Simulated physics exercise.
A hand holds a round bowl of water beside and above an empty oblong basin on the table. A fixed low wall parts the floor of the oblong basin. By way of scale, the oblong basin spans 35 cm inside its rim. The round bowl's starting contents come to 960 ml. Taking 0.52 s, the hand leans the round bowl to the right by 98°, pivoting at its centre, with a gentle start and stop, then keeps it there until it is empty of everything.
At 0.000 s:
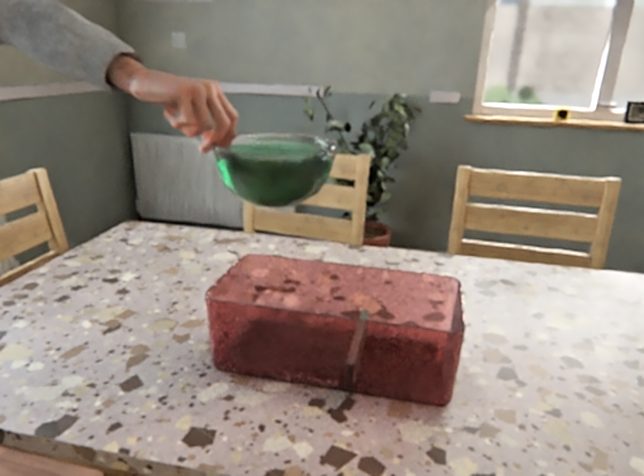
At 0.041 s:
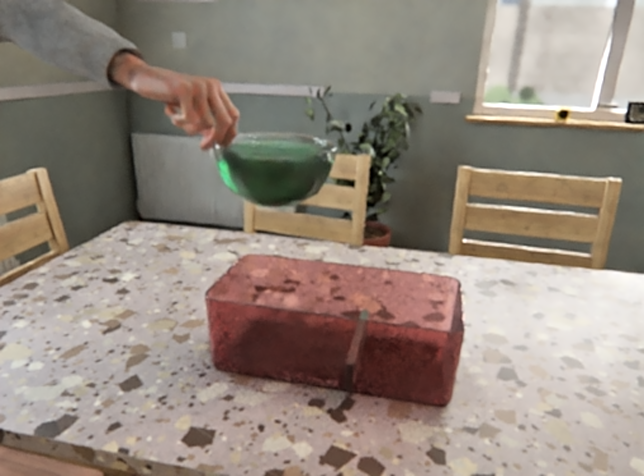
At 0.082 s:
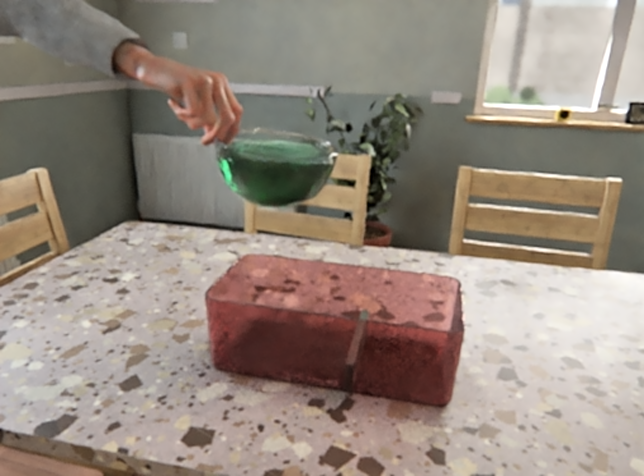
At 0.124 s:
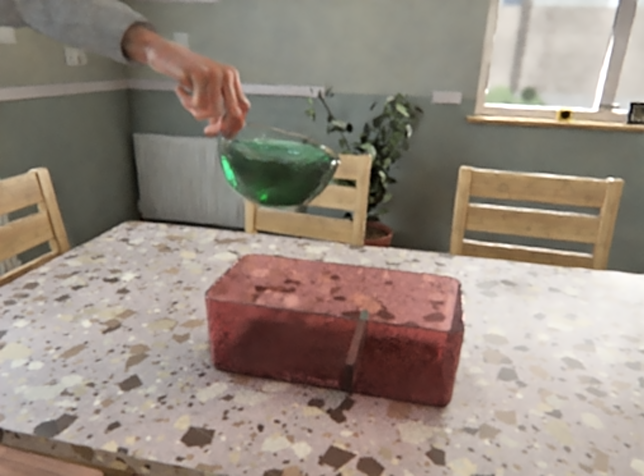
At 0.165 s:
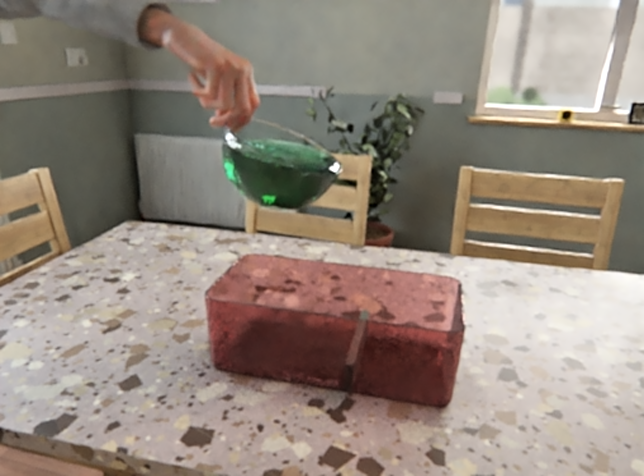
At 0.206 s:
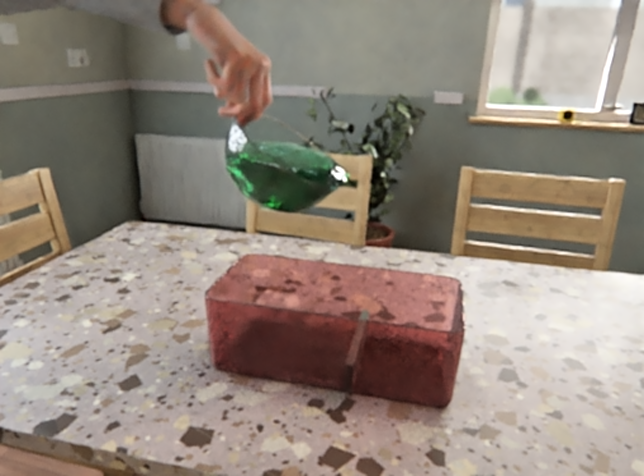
A hand tilting a glass bowl of green liquid to the right above a translucent red oblong basin on a speckled table.
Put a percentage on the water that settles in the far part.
Roughly 52 per cent ends up there.
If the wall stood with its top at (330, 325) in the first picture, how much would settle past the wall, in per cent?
Then roughly 80 per cent would end up there.
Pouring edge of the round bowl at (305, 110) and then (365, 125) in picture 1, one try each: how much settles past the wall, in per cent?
It comes to 30 per cent, and then 70 per cent.
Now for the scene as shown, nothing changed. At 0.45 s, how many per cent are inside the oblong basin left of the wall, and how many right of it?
I'd say about 2 left and about 28 right.
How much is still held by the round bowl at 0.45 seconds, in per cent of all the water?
About 16 percent.
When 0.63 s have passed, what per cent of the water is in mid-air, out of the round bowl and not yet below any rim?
Close to 12 per cent.
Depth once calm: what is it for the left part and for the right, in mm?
Around 14 mm deep on the left, around 24 mm deep on the right.
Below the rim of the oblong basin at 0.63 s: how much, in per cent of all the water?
Close to 86 in a hundred.
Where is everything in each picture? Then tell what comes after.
In the first frame, it leans 0°; its right rim is at (334, 148); the water meets the walls at (223, 148) and (332, 155); the oblong basin's rim runs from (225, 274) to (462, 304); the wall's top is at (359, 335).
In the second frame, it leans 2°; its right rim is at (335, 150); the water meets the walls at (223, 147) and (332, 156).
In the third frame, it leans 6°; its right rim is at (336, 155); the water meets the walls at (225, 145) and (334, 159).
In the fourth frame, it leans 13°; its right rim is at (338, 163); the water meets the walls at (228, 142) and (337, 162).
In the fifth frame, it leans 22°; its right rim is at (338, 173); the water meets the walls at (231, 142) and (336, 165); 1 per cent is over the edge.
In the sixth frame, it leans 33°; its right rim is at (337, 185); the water meets the walls at (234, 144) and (332, 174); 6 per cent is over the edge.
By 0.45 s the tilt is 94° and 17 per cent is still to pour, 2 is left of the wall and 29 right of it.
By 0.63 s the tilt is 98° and 1 per cent is still to pour, 27 is left of the wall and 59 right of it.
By 0.82 s the tilt is 98° and 0 per cent is still to pour, 38 is left of the wall and 55 right of it.
By 1.02 s the tilt is 98° and 0 per cent is still to pour, 43 is left of the wall and 54 right of it.
At rest 45 per cent lies left of the wall, 52 right of it and 3 outside.
